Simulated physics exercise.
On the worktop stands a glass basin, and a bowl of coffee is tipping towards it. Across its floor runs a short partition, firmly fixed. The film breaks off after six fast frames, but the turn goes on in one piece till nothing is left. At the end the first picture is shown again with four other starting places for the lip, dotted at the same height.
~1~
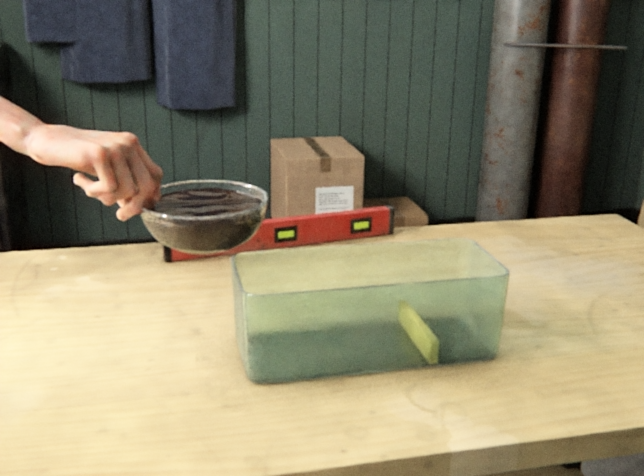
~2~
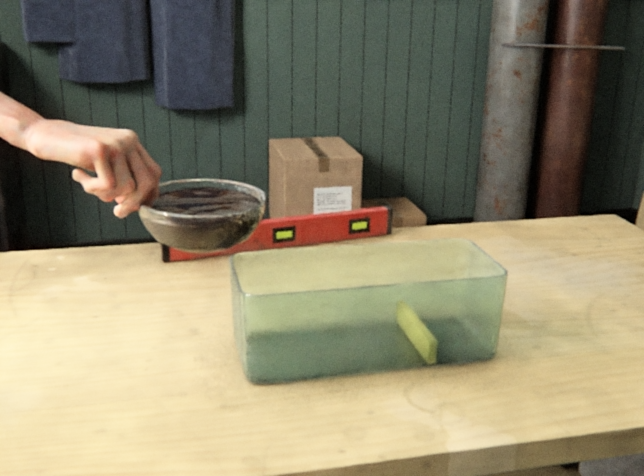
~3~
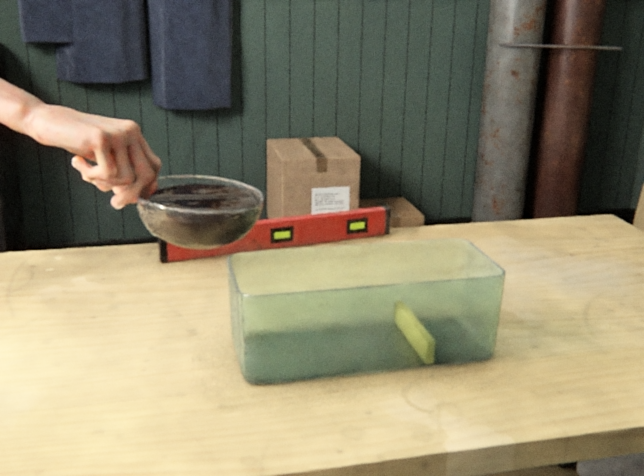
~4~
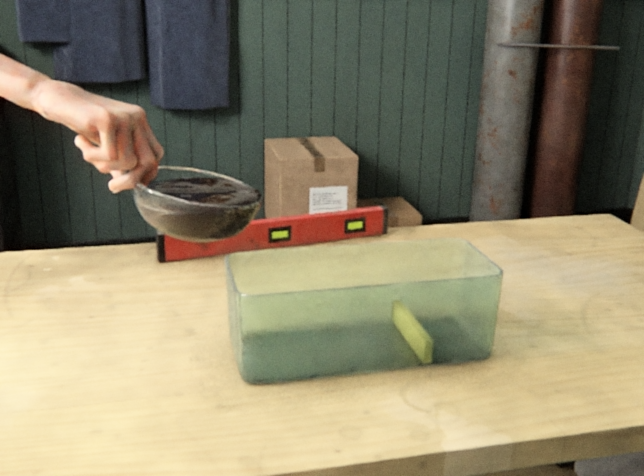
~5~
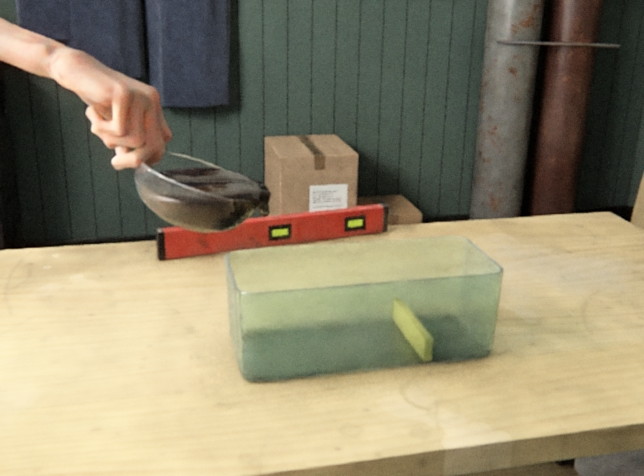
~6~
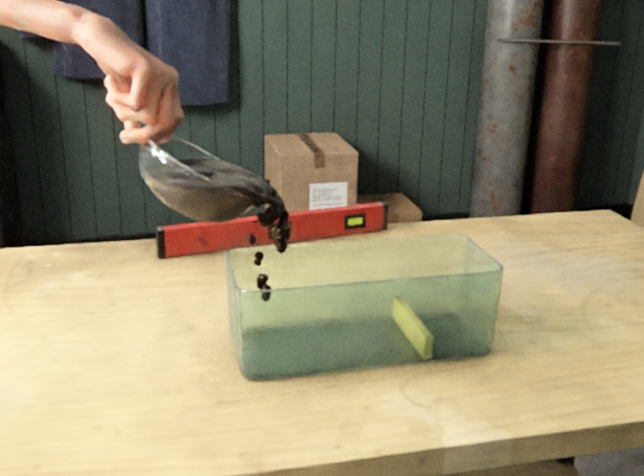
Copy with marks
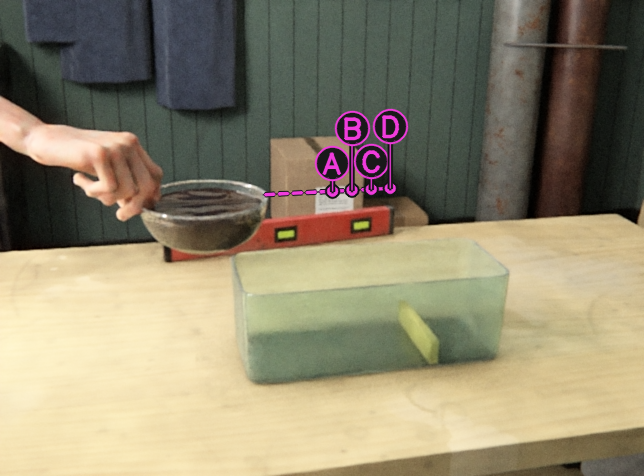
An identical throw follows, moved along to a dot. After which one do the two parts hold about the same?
B works best here.
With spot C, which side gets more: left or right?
The right side.
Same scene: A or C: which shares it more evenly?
Here it is spot C.
On the marked copy, A at (332, 191); B at (352, 190); C at (371, 189); D at (390, 188).
If A is chosen, about 84 % ends left of the wall and 15 % right of it.
If B is chosen, about 48 % ends left of the wall and 51 % right of it.
If C is chosen, about 32 % ends left of the wall and 68 % right of it.
If D is chosen, about 36 % ends left of the wall and 63 % right of it.
